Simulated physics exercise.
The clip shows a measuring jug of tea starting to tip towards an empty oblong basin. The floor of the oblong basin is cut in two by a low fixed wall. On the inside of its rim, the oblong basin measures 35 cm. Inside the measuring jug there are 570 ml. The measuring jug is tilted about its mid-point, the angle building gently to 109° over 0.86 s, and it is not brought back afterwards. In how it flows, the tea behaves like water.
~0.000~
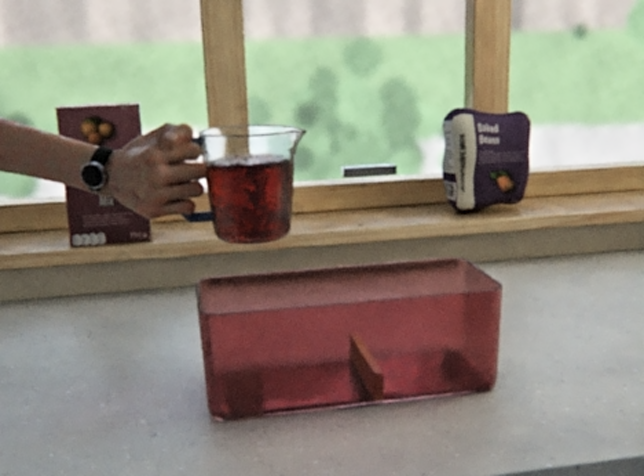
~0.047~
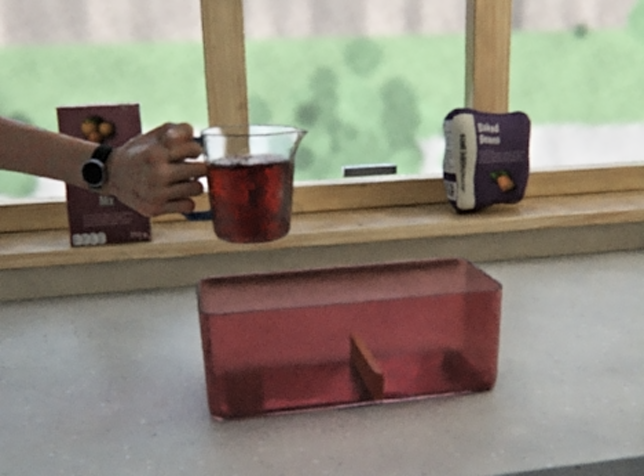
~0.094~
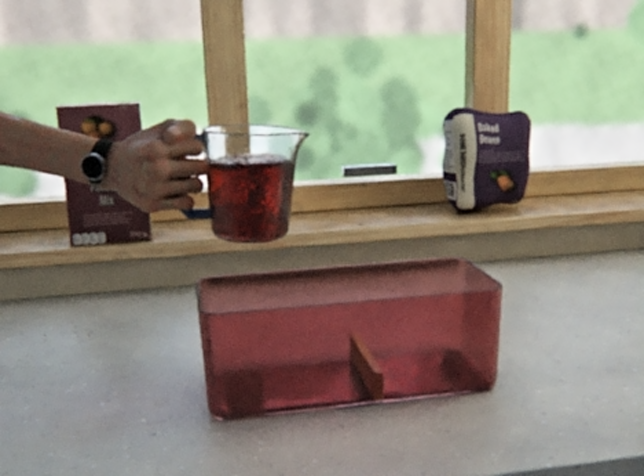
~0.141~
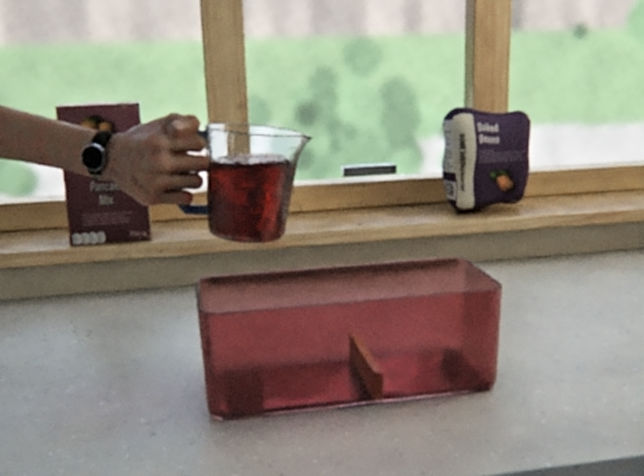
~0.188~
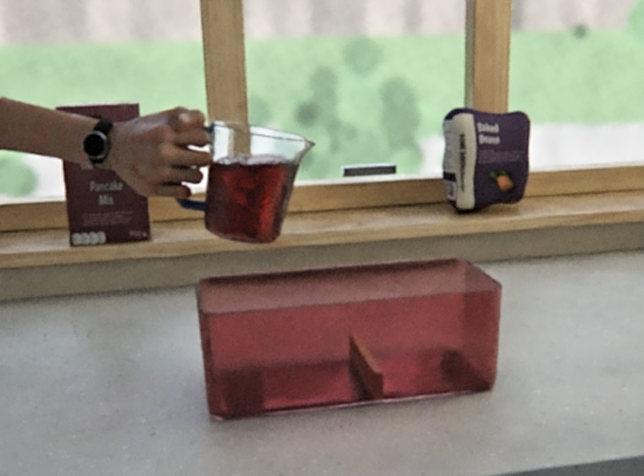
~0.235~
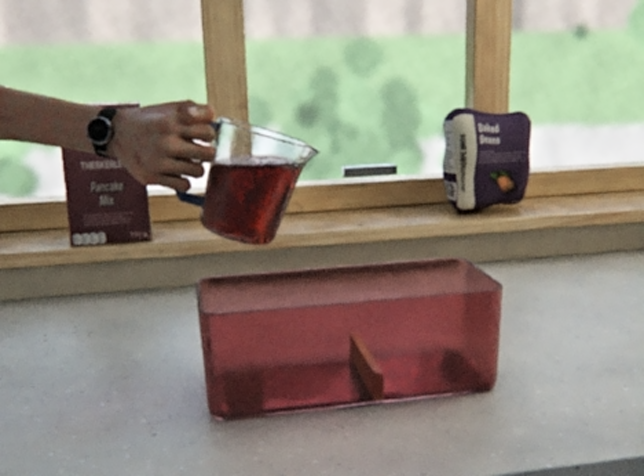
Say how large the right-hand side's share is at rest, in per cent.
Its share is roughly 50 per cent.
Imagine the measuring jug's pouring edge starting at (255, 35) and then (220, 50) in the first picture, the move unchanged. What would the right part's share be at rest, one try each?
About 5 %, then about 15 %.
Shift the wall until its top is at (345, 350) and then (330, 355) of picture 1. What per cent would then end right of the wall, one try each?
85 per cent first, 90 per cent second.
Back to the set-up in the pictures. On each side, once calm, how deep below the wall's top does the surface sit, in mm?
Left about 24 mm, right about 22 mm.
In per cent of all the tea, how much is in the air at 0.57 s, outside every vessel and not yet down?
20 %.
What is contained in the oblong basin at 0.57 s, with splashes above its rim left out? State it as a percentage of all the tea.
Estimate - around 4 in a hundred parts.
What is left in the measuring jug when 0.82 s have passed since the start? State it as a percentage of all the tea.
Close to 16 percent of the total.
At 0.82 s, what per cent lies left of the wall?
The left part holds some 28 per cent.
After 0.57 s the tilt is 82° and 76 per cent is still to pour, 1 is left of the wall and 3 right of it.
After 0.82 s the tilt is 108° and 16 per cent is still to pour, 28 is left of the wall and 40 right of it.
After 1.08 s the tilt is 109° and 0 per cent is still to pour, 49 is left of the wall and 49 right of it.
After 1.36 s the tilt is 109° and 0 per cent is still to pour, 50 is left of the wall and 50 right of it.
In the end 50 per cent lies left of the wall, 50 right of it and 1 outside.
